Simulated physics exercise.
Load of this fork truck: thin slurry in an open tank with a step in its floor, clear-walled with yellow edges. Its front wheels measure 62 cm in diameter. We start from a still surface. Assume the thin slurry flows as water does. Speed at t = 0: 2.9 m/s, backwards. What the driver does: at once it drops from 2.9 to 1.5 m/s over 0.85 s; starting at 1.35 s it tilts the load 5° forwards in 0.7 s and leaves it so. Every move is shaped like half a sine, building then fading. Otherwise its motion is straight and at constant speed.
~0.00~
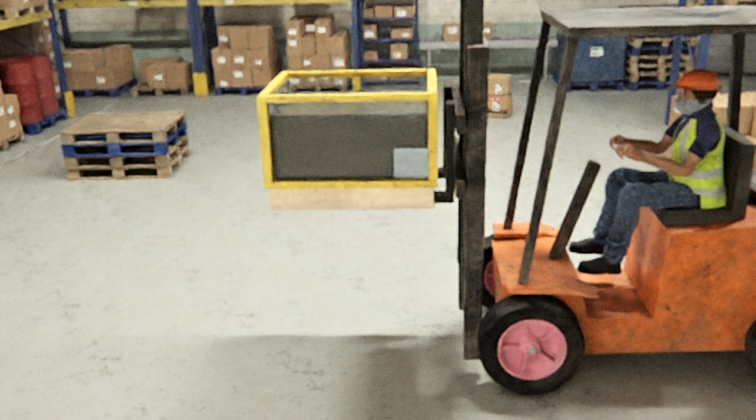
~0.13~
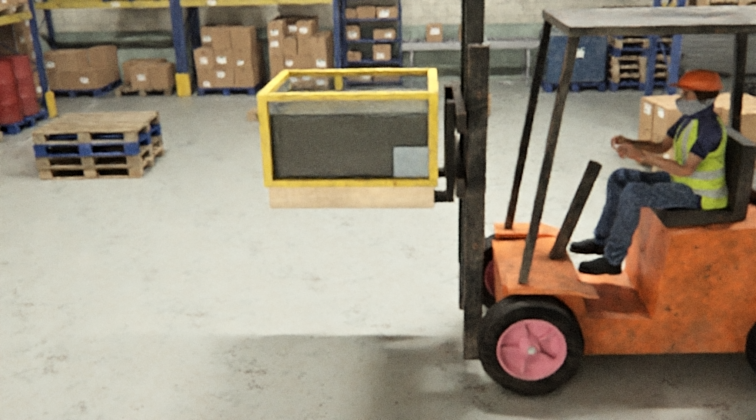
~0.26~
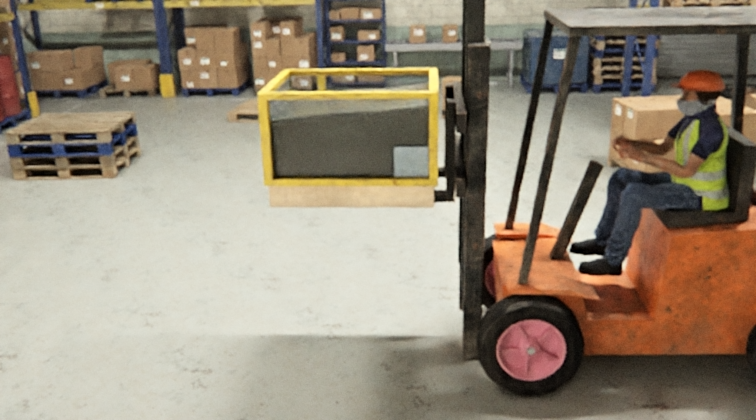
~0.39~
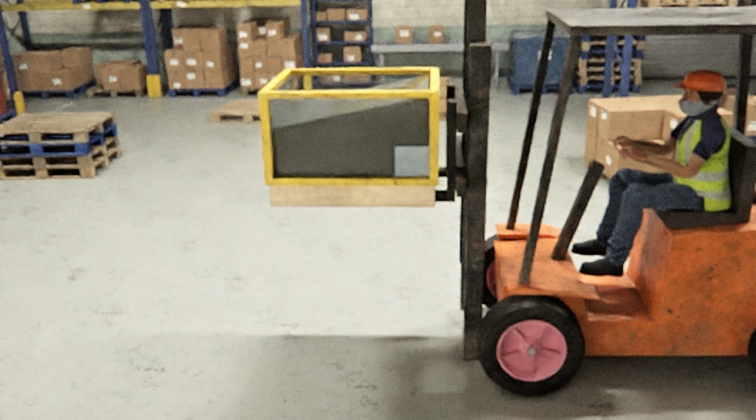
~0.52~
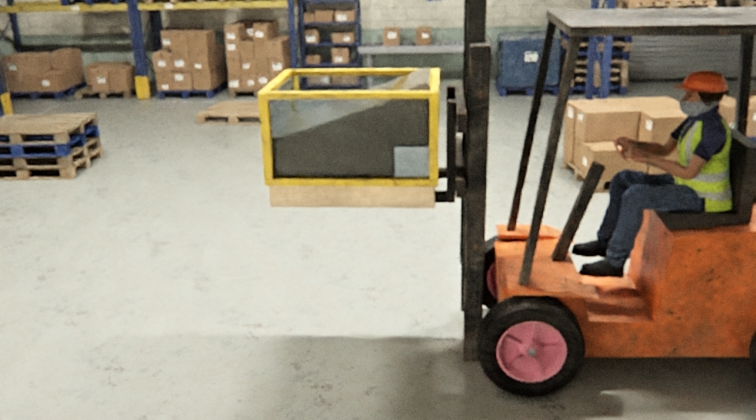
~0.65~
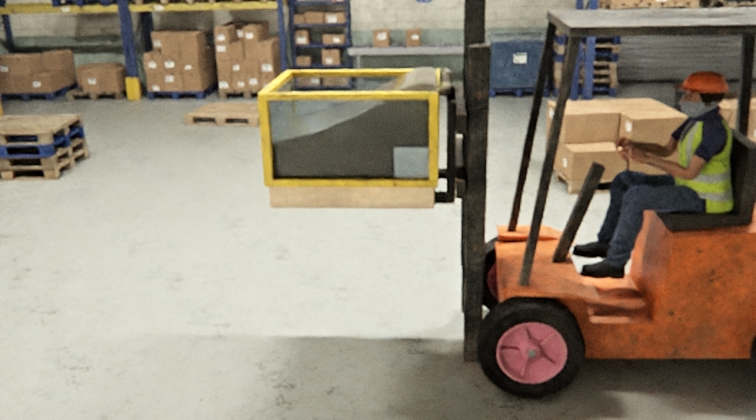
The clip shows an orange forklift, its seated driver holding both arms forward, backing right through a warehouse and slowing while carrying a raised, yellow-edged tank. The dark liquid inside starts flat, then sinks at left and climbs steeply at right.
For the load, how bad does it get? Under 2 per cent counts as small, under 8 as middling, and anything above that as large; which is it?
It ends up middling.
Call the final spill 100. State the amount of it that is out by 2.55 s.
I'd say somewhere near 100 per cent.
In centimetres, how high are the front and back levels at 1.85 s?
Front level 30 cm, back level 52 cm.
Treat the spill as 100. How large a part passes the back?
Share: Around 90%.
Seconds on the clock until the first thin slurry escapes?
Around 0.9 seconds.
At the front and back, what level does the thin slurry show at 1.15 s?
Front level 50 cm, back level 34 cm.
After 1.15 s front 49 cm, middle 32 cm, back 35 cm above the lowest part of the floor; the loss stands at 2 per cent, over the back.
After 1.85 s front 30 cm, middle 35 cm, back 51 cm above the lowest part of the floor; the loss stands at 2 per cent, over the back.
After 2.55 s front 47 cm, middle 37 cm, back 23 cm above the lowest part of the floor; the loss stands at 3 per cent, over the back.
After 5.03 s the loss stands at 3 per cent, over the back, 7 of 214 litres.
